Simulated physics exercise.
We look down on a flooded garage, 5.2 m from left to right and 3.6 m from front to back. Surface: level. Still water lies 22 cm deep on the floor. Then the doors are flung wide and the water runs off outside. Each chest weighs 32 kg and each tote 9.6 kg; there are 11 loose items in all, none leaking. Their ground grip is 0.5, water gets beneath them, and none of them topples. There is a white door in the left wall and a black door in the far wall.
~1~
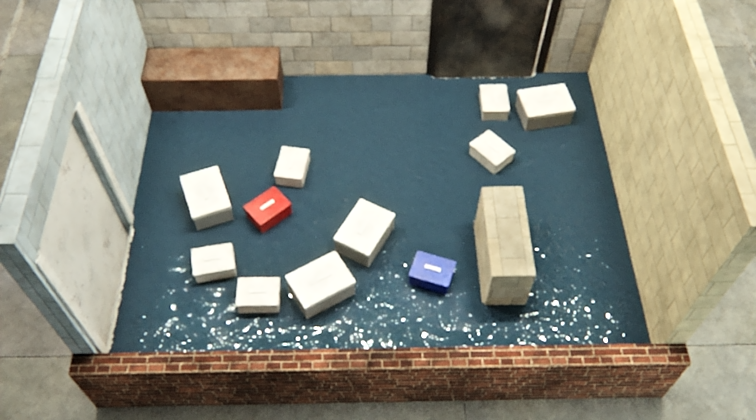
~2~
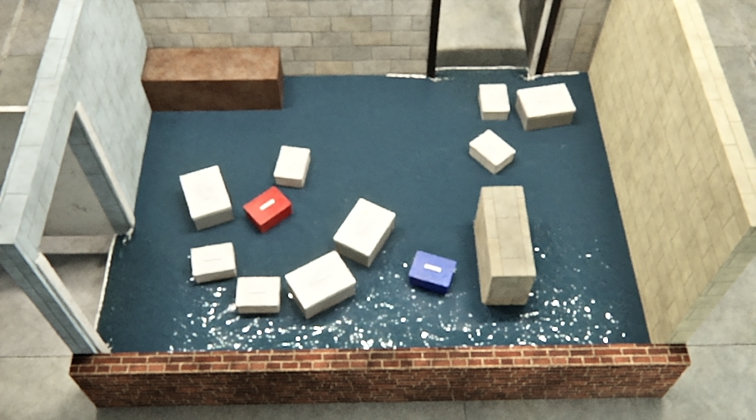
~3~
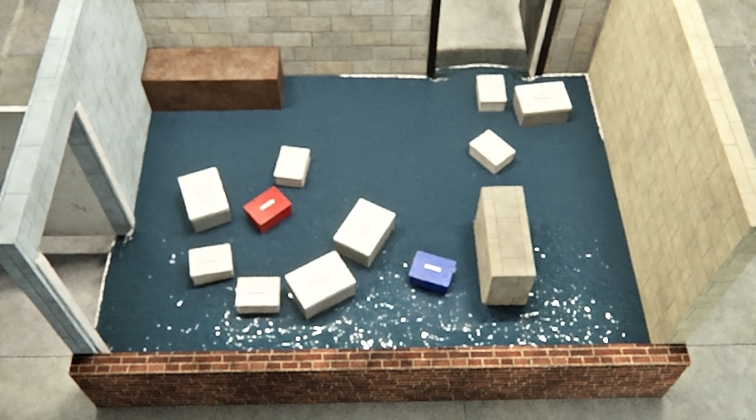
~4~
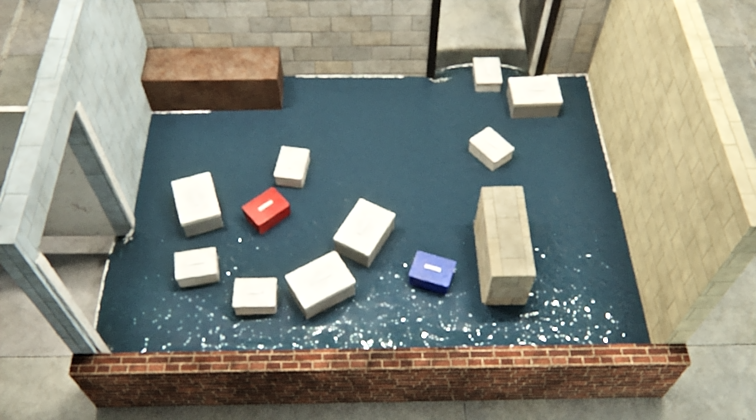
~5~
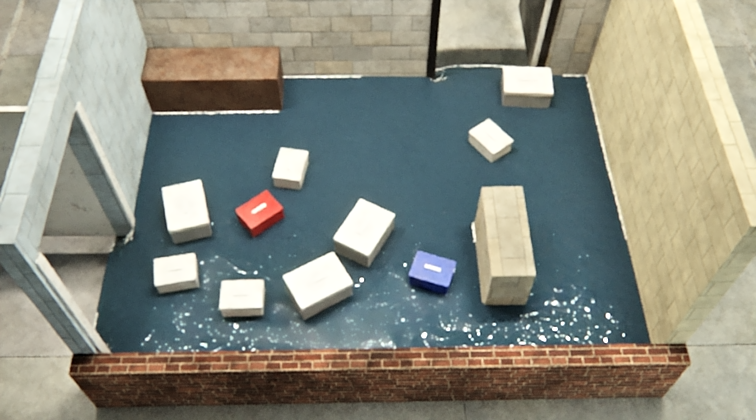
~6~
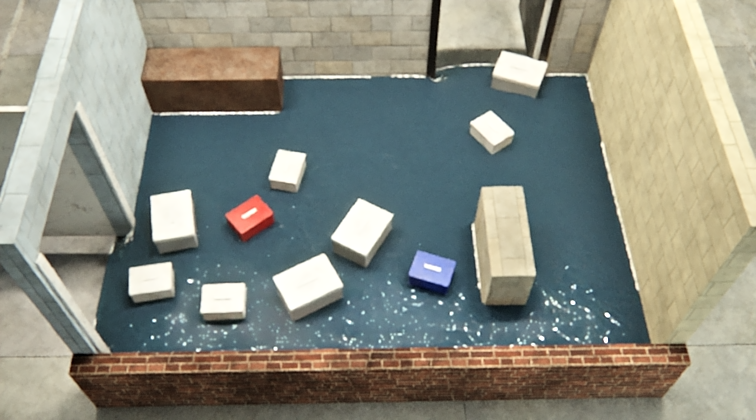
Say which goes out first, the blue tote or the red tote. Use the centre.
Red.
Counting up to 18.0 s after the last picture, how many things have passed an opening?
Tally: 8.
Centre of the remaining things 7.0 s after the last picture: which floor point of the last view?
Centred roughly on (269, 272).
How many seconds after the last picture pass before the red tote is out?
Roughly 3.5 s, I'd say.
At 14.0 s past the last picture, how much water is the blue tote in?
About 7 cm.
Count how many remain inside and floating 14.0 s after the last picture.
Total: 0.
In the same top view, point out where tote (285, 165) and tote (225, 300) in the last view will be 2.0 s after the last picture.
First one near (264, 179), second near (111, 308).
Then, 2.0 s after the last picture the blue tote is near (408, 254), 0.3 m from its start, afloat; the red tote is near (191, 240), 0.8 m from its start, afloat; 4 of 11 are out; 7 afloat.
Then, 7.0 s after the last picture the blue tote is near (384, 259), 0.5 m from its start, afloat; the red tote has gone out (3.6 s after the last picture); 7 of 11 are out; 2 afloat.
Then, 14.0 s after the last picture the blue tote is near (363, 249), 0.8 m from its start, aground; the red tote has gone out (3.6 s after the last picture); 8 of 11 are out; 0 afloat.
Then, 18.0 s after the last picture the blue tote is near (363, 249), 0.8 m from its start, aground; the red tote has gone out (3.6 s after the last picture); 8 of 11 are out; 0 afloat.
